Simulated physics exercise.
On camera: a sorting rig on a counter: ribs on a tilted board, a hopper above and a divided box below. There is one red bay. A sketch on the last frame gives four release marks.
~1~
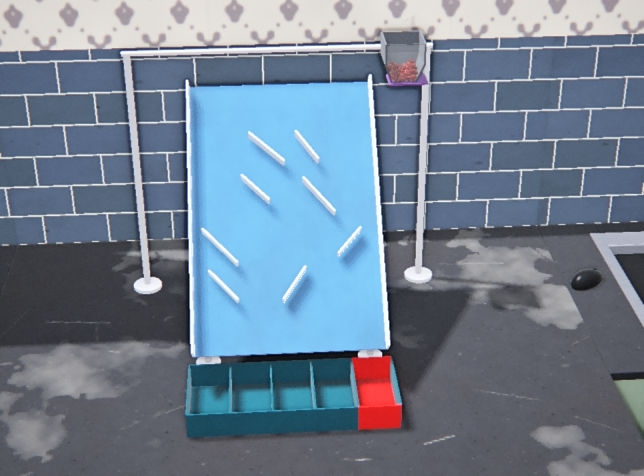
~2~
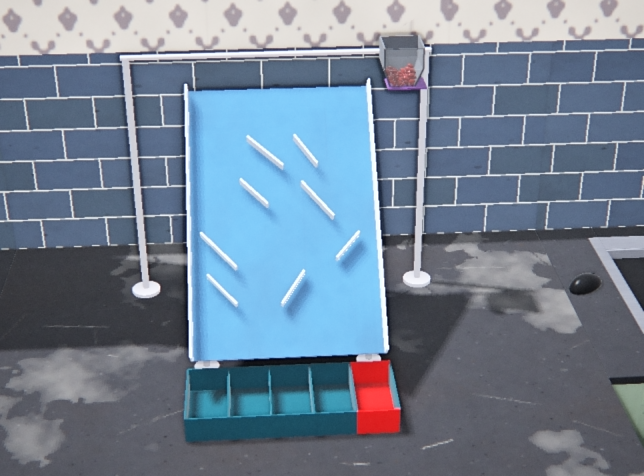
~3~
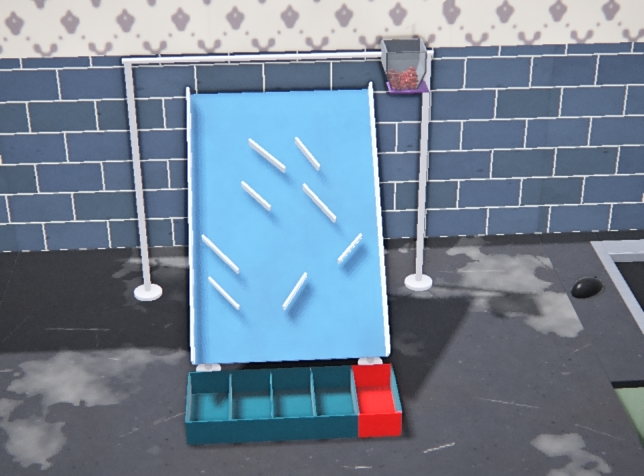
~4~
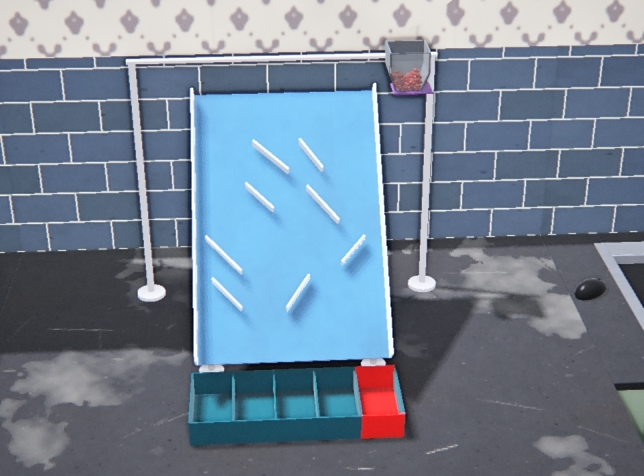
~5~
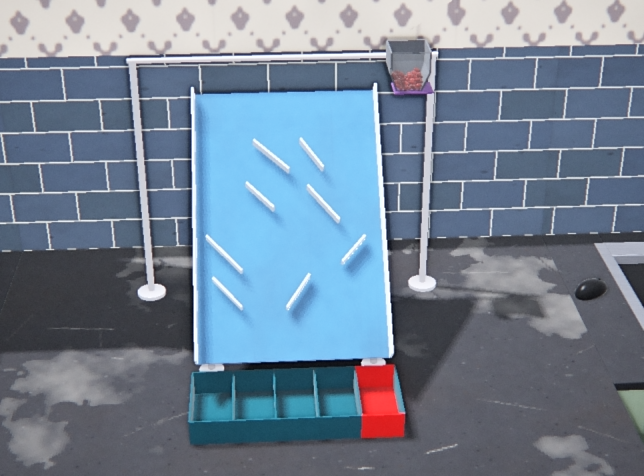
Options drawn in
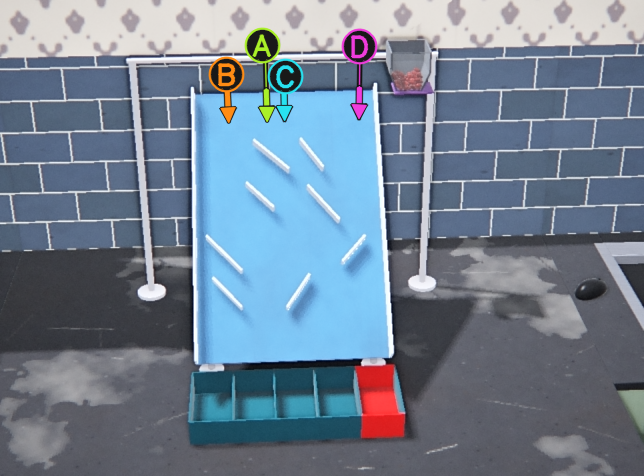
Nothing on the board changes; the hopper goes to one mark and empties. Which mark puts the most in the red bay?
Mark D does it best.
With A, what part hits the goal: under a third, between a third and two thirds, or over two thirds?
Mark A gives under a third.
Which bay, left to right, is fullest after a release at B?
The third from the left.
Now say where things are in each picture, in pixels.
The first frame shows hopper at (401, 69), kidney beans, door shut.
The second frame shows ribs (247, 136) to (283, 165), (294, 134) to (317, 163), (240, 179) to (268, 203).
The third frame shows ribs (304, 184) to (336, 218), (202, 235) to (238, 270), (339, 260) to (361, 234).
The fourth frame shows ribs (212, 278) to (242, 307), (287, 307) to (309, 274).
The fifth frame shows red bay at (383, 424), number 5 of 5 from the left.
On the marked copy, mark A meets the board at (267, 116); mark B meets the board at (228, 117); mark C meets the board at (284, 115); mark D meets the board at (359, 113).
If A is chosen, none in the red bay, about half in other bays, about half held on the board.
If B is chosen, none in the red bay, nearly all in other bays, a small part held on the board.
If C is chosen, a stray few in the red bay, most in other bays, a small part held on the board.
If D is chosen, about half in the red bay, about half in other bays, a stray few held on the board.
